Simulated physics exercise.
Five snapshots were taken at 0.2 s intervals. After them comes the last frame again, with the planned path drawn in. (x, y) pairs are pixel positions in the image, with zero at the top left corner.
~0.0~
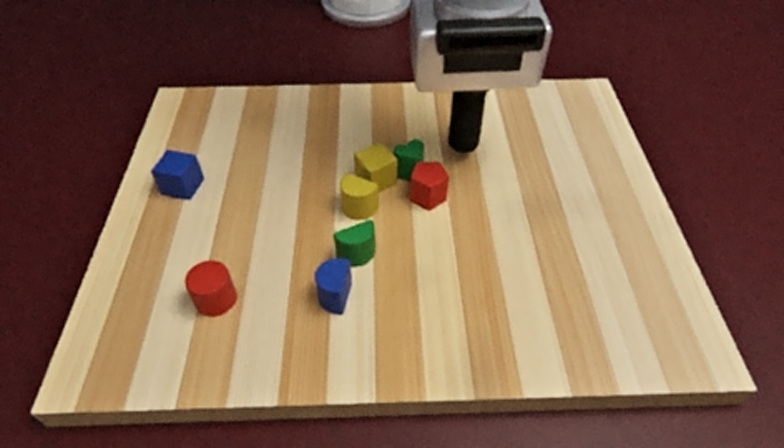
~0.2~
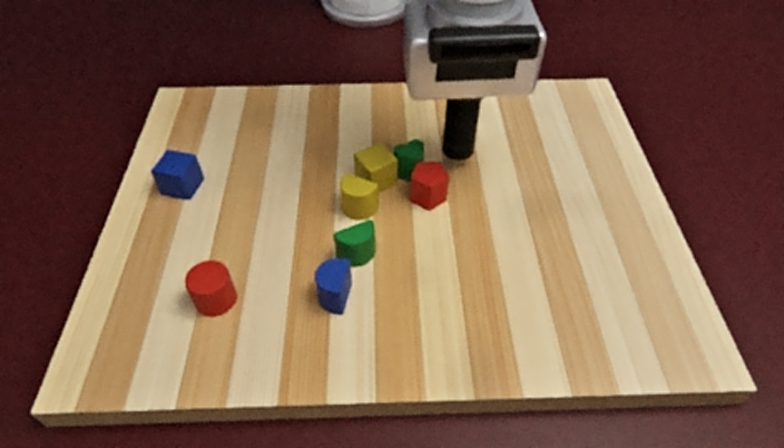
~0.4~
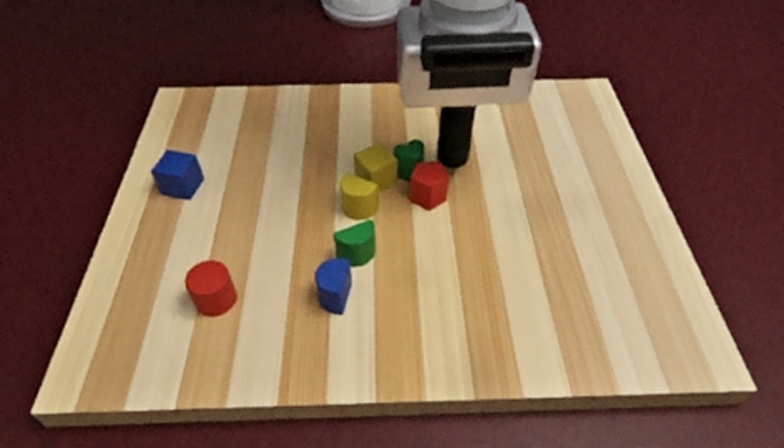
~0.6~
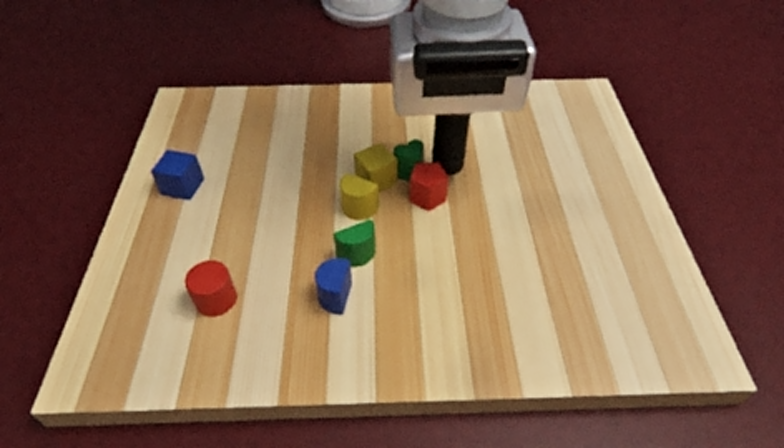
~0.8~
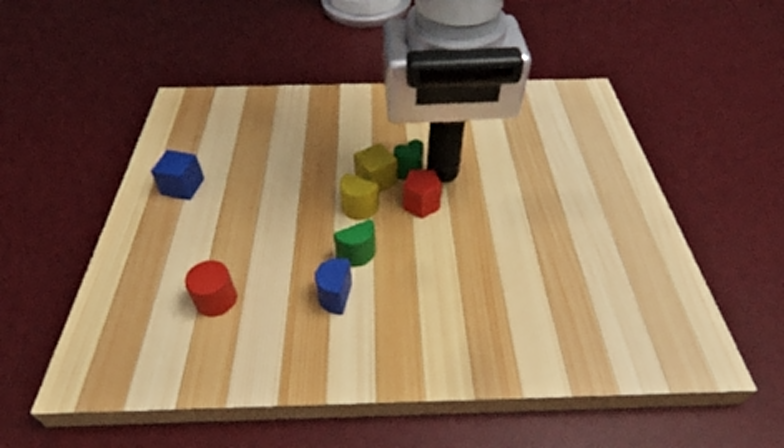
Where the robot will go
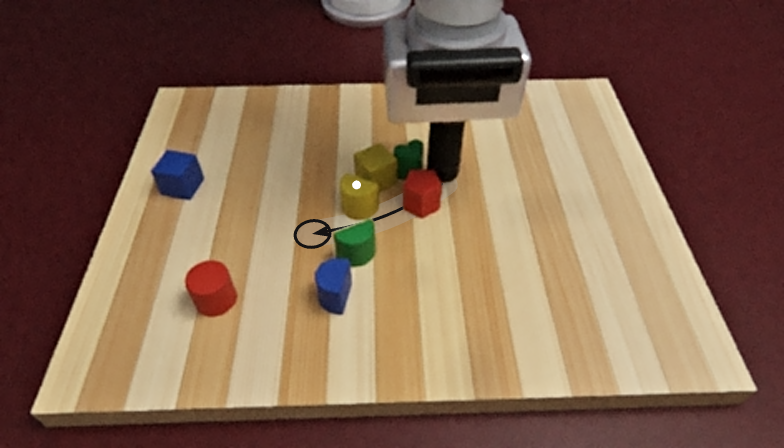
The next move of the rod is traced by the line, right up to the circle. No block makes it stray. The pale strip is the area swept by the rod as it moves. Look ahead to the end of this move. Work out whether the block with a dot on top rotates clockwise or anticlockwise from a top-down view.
It goes clockwise.
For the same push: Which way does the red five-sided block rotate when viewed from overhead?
Looking down, it rotates anti-clockwise.
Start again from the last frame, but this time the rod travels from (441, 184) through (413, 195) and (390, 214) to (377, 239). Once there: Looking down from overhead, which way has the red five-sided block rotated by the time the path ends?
Against the clock.
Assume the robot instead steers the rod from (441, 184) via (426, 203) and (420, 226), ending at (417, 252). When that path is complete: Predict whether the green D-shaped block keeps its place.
It will be nudged away from its spot.
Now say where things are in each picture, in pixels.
In the first frame, tip of the rod at (463, 144), middles of tops, green D-shaped block at (356, 232), yellow D-shaped block at (357, 185), yellow square at (375, 156), green heart block at (411, 148), red five-sided block at (430, 172).
In the second frame, rod at (458, 151), nothing pushed.
In the third frame, rod at (453, 158), nothing pushed.
In the fourth frame, rod at (448, 165), nothing pushed.
In the fifth frame, rod at (443, 172), green D-shaped block at (356, 232), yellow D-shaped block at (357, 185), yellow square at (375, 156), green heart block at (411, 148), red five-sided block at (423, 180).
The line goes from (441, 184) through (406, 206) and (362, 223) to (313, 234); the dot is on the yellow D-shaped block.
What follows on the original path. One third of the way, rod at (406, 195); red five-sided block at (397, 208), turned 40° anticlockwise.
Two thirds of the way, rod at (359, 213); green D-shaped block at (349, 243), turned 25° clockwise; yellow D-shaped block at (328, 185), turned 15° clockwise; red five-sided block at (383, 222), turned 105° anticlockwise.
At the end, rod at (311, 222); green D-shaped block at (349, 243), turned 25° clockwise; yellow D-shaped block at (314, 182), turned 40° clockwise; yellow square unmoved; green heart block unmoved; red five-sided block at (383, 222), turned 105° anticlockwise.
